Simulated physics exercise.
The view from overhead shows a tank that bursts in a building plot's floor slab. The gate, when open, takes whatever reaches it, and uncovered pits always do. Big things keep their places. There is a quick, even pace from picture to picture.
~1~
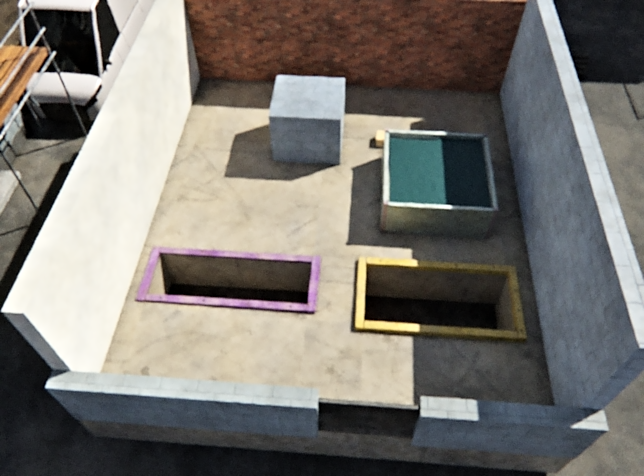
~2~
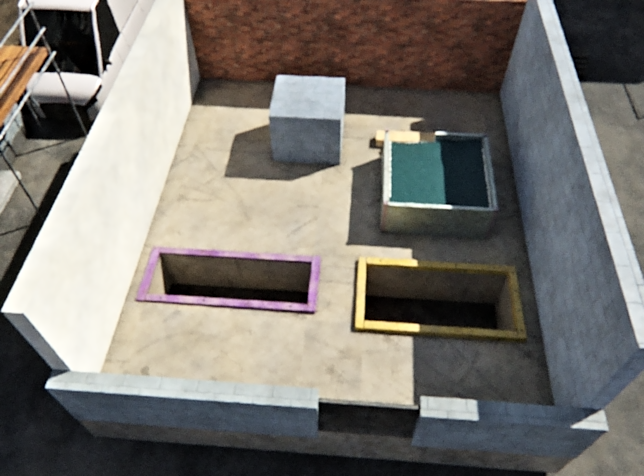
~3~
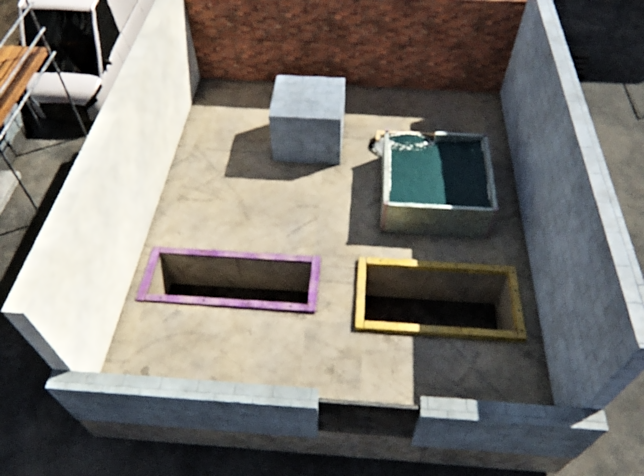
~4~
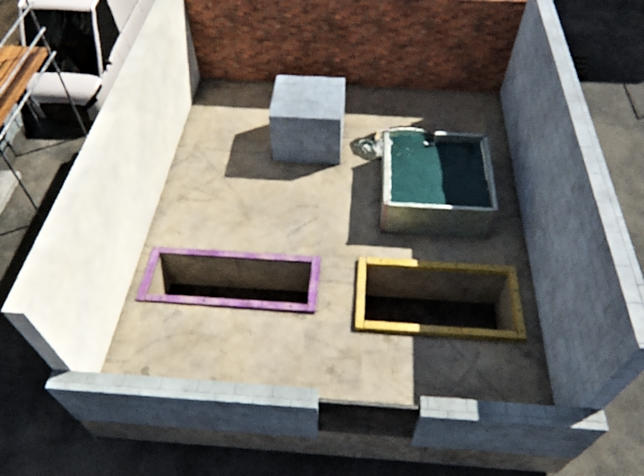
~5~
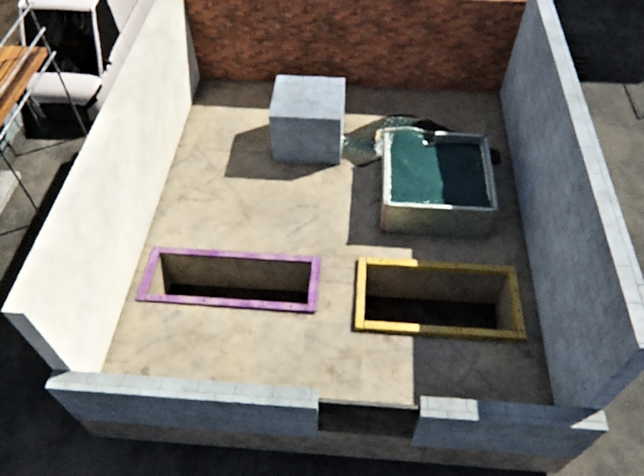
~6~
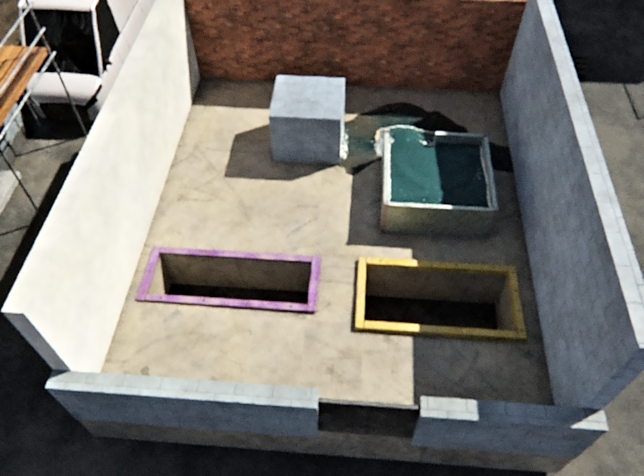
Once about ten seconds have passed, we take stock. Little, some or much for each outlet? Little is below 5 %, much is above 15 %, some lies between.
The gate gets little. The purple pit gets little. The yellow pit gets little.
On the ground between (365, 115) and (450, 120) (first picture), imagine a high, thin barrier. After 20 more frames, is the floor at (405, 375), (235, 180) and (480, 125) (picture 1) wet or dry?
Running through them in order, the first comes out free from flooding, the second free from flooding and the last taken by the flood.
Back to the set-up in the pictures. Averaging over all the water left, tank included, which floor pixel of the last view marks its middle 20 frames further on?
Around (413, 159).
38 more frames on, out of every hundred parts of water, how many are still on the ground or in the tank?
That works out to about 100 per cent.
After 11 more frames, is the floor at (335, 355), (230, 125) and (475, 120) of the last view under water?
Taking them in the order given: Spared, then spared, then swamped.
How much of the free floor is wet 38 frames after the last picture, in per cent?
My estimate is roughly 60 percent.
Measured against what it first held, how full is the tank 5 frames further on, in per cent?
About 70 %.
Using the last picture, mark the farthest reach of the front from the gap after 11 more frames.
Roughly (244, 82).
A moment on, water covers 20 % of the floor; the gate 0 %, the purple pit 0 %, the yellow pit 0 %.
Next, water covers 30 % of the floor; the gate 0 %, the purple pit 0 %, the yellow pit 0 %.
Then, water covers 40 % of the floor; the gate 0 %, the purple pit 0 %, the yellow pit 0 %.
Later, water covers 60 % of the floor; the gate 0 %, the purple pit 0 %, the yellow pit 0 %.
In the end, water covers 75 % of the floor; the gate 0 %, the purple pit 0 %, the yellow pit 0 %.
